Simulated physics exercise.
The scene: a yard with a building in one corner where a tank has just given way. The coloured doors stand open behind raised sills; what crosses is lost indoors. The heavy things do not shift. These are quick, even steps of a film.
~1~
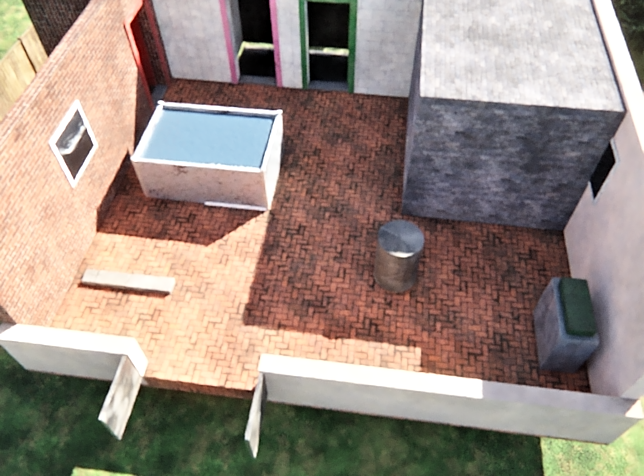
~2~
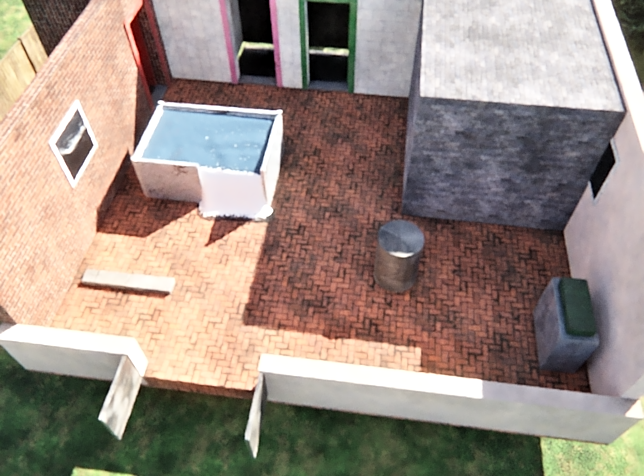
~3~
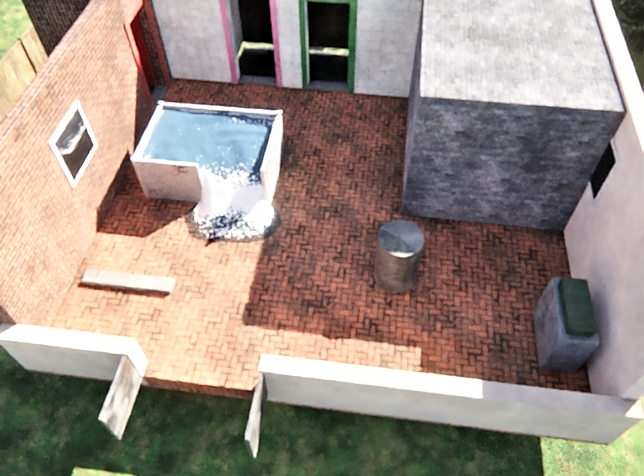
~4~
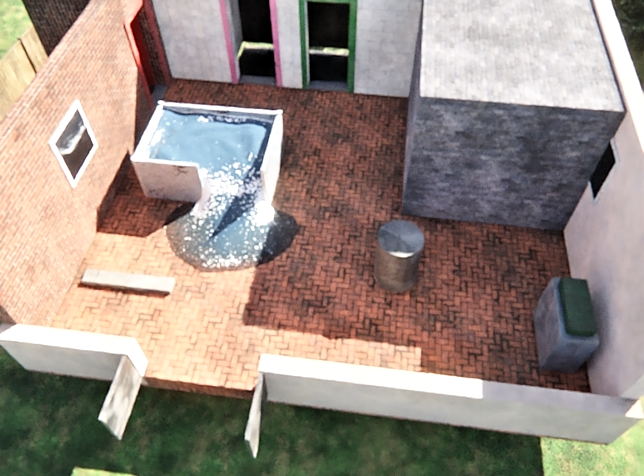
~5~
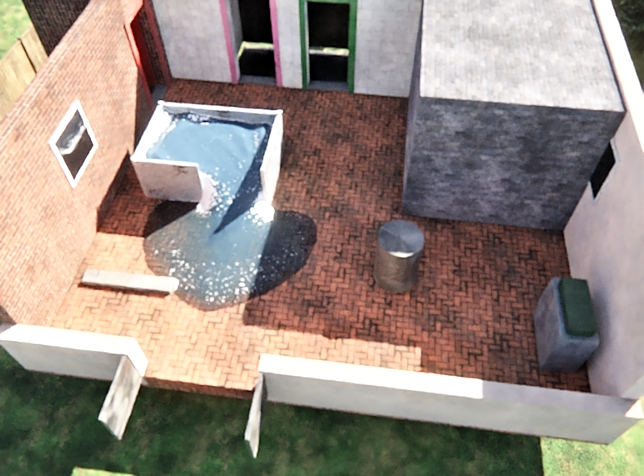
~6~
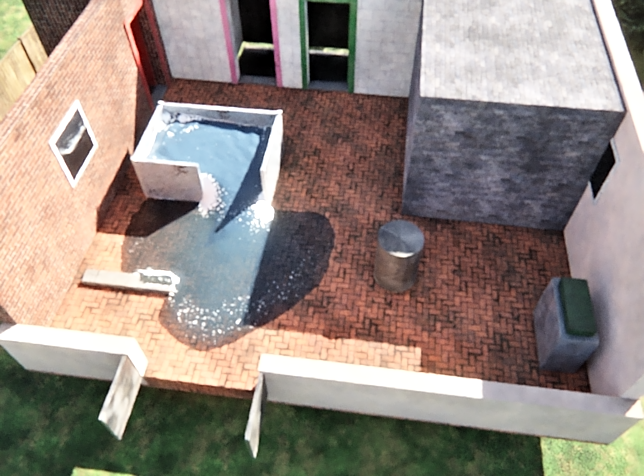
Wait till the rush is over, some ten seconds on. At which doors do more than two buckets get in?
The green door holds within the limit; the red door holds within the limit; the pink door holds within the limit.
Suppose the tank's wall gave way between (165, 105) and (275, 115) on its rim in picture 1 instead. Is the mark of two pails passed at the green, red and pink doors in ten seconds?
Then: The green one floods, the red one floods, the pink one passes that mark.
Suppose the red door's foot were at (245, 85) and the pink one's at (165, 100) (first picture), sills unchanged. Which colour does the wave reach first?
It is the pink one.
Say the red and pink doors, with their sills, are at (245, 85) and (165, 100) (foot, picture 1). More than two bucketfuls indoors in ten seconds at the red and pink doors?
Then: Red door stays under; pink door keeps below it.
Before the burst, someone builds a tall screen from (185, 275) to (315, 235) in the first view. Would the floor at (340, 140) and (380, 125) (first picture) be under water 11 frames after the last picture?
As listed: Awash, under water.
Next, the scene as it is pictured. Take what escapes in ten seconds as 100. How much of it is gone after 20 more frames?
About 55 per cent.
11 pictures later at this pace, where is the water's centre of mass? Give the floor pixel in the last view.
Roughly at (230, 238).
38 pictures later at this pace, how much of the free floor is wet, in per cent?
Roughly 60 per cent.
A moment on, water covers 35 % of the floor; the green door not reached, the red door not reached, the pink door not reached.
Next, water covers 40 % of the floor; the green door not reached, the red door not reached, the pink door not reached.
Then, water covers 50 % of the floor; the green door not reached, the red door not reached, the pink door not reached.
Later, water covers 60 % of the floor; the green door not reached, the red door wet at the sill, nothing in, the pink door not reached.
In the end, water covers 75 % of the floor; the green door wet at the sill, nothing in, the red door wet at the sill, nothing in, the pink door wet at the sill, nothing in.
